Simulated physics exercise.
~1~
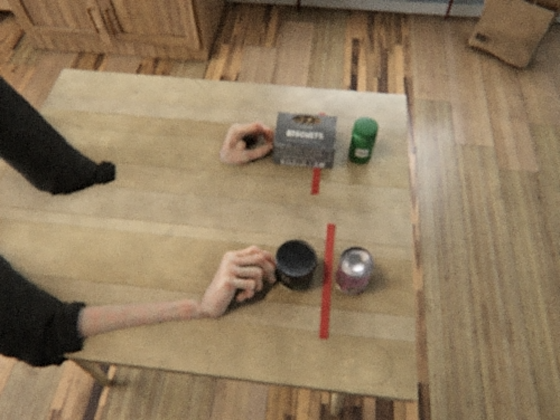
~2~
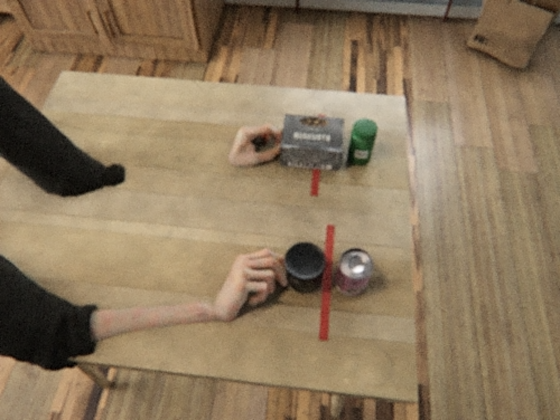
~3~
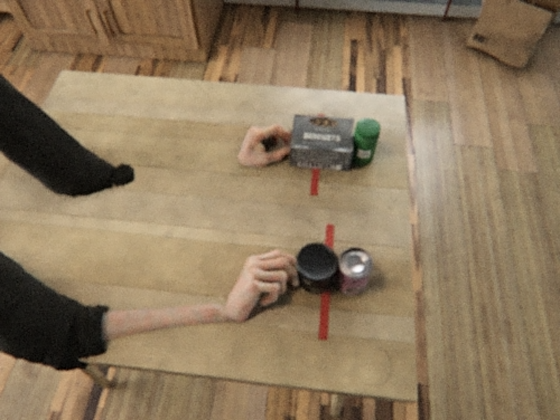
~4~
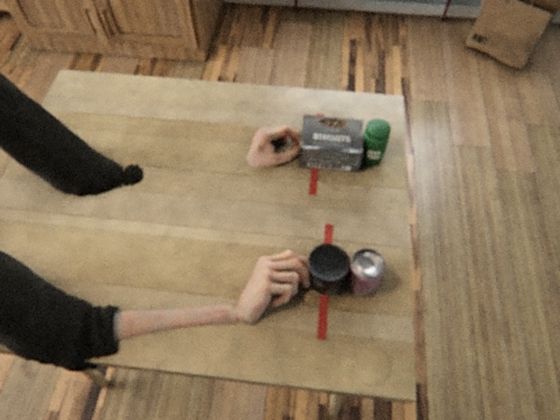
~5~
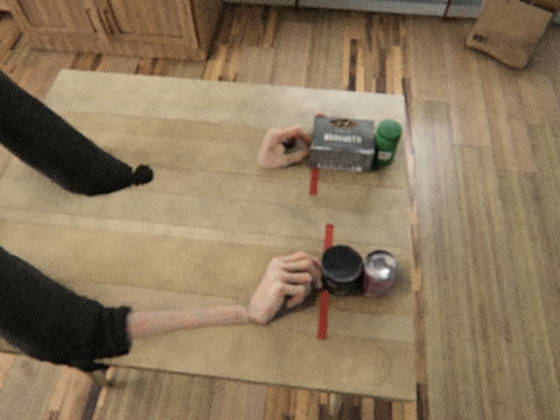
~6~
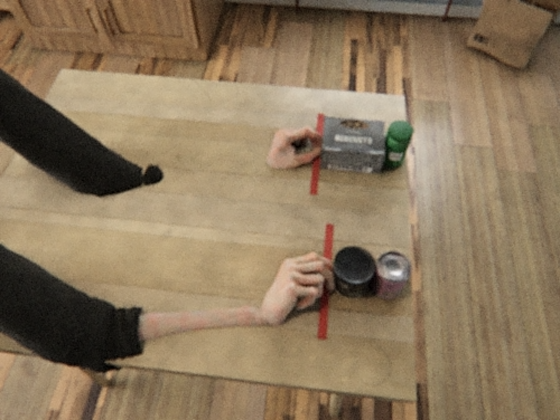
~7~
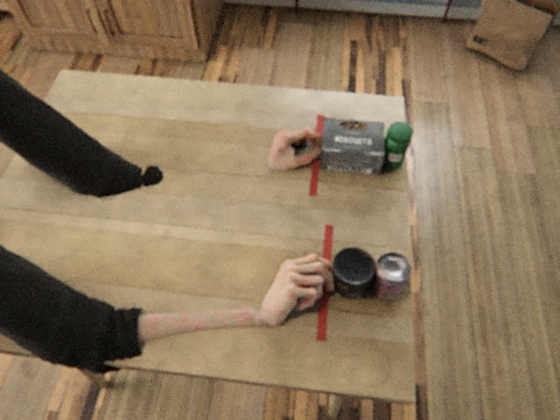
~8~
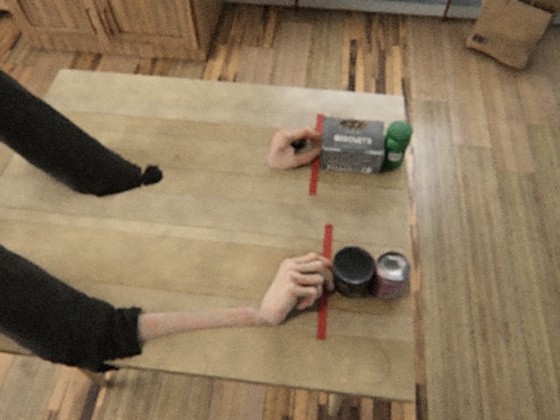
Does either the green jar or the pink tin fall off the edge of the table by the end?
No, neither one falls. The green jar and the pink tin both end up standing on the table close to its right edge.
Two hands pushed a black tin and a grey box rightward across a wooden table, and these shoved a pink tin and a green jar towards the edge. The hands stopped around the red tapes, with everything still upright on the table.
